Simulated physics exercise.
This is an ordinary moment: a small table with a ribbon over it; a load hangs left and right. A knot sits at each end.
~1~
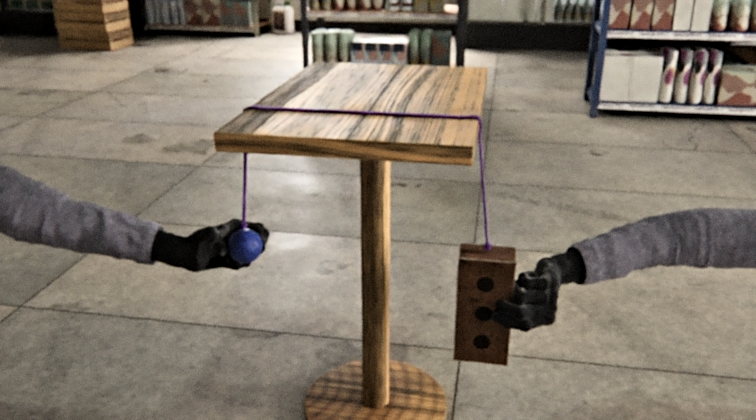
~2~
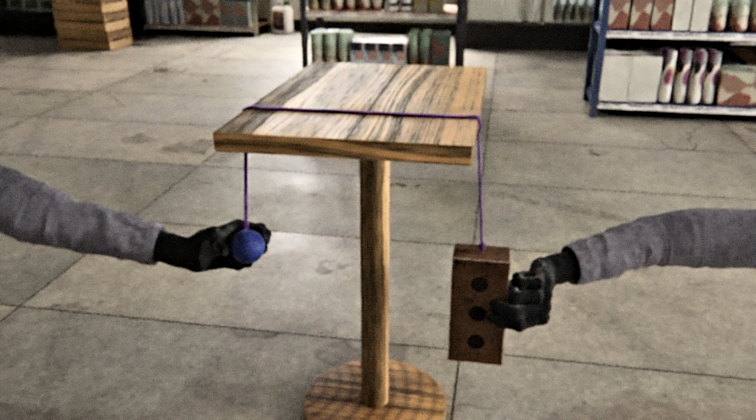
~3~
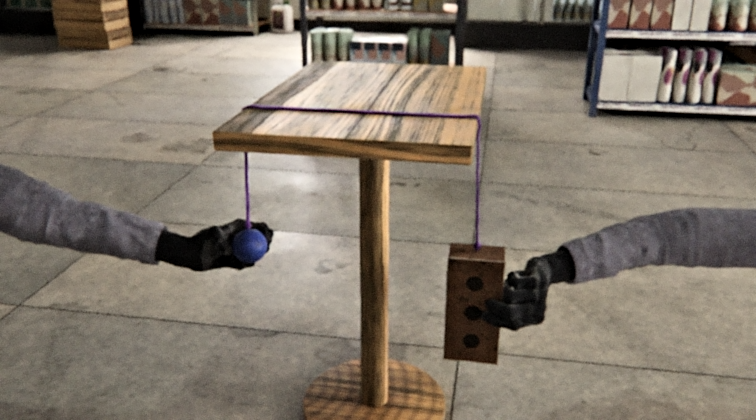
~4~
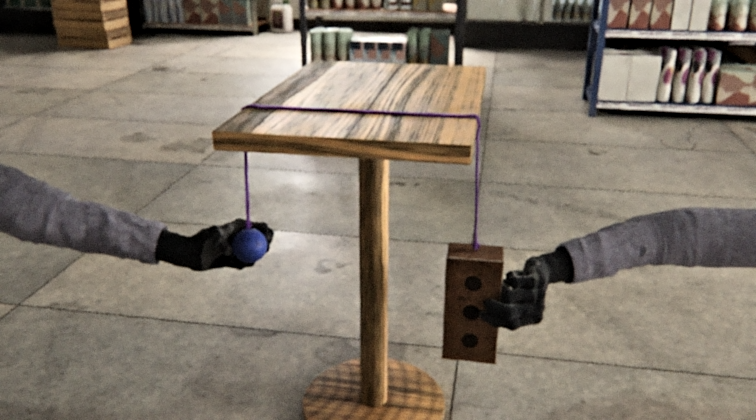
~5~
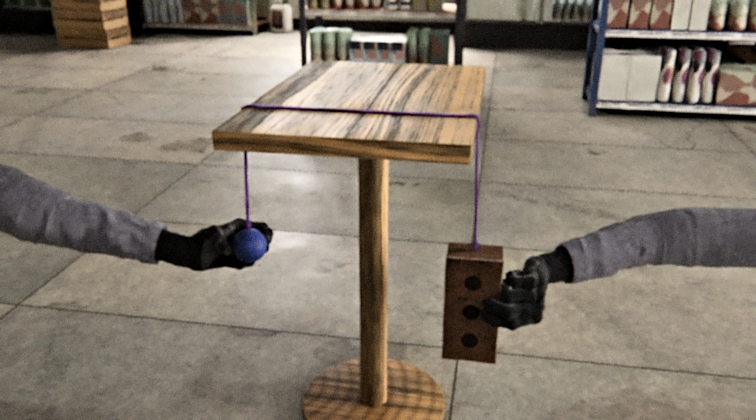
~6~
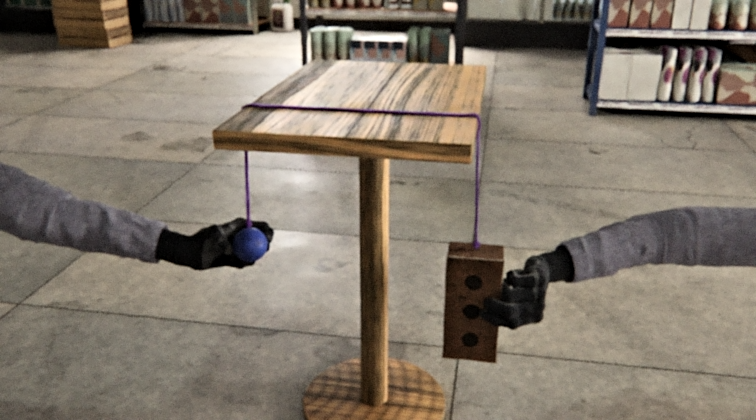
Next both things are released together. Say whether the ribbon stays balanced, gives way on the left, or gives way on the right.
It heads right.
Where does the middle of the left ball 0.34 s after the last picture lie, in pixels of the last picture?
Its middle lands close to pixel (242, 19).
Then, 0.34 s later than the last view, left ball pulled up onto the top near (242, 19); right brick lower near (465, 399).
Then, 0.68 s later than the last view, left ball lower; right brick down on the floor.
Then, 1.04 s later than the last view, left ball down on the floor; right brick down on the floor.
Finally, left ball down on the floor; right brick down on the floor. The ribbon runs down on the right.
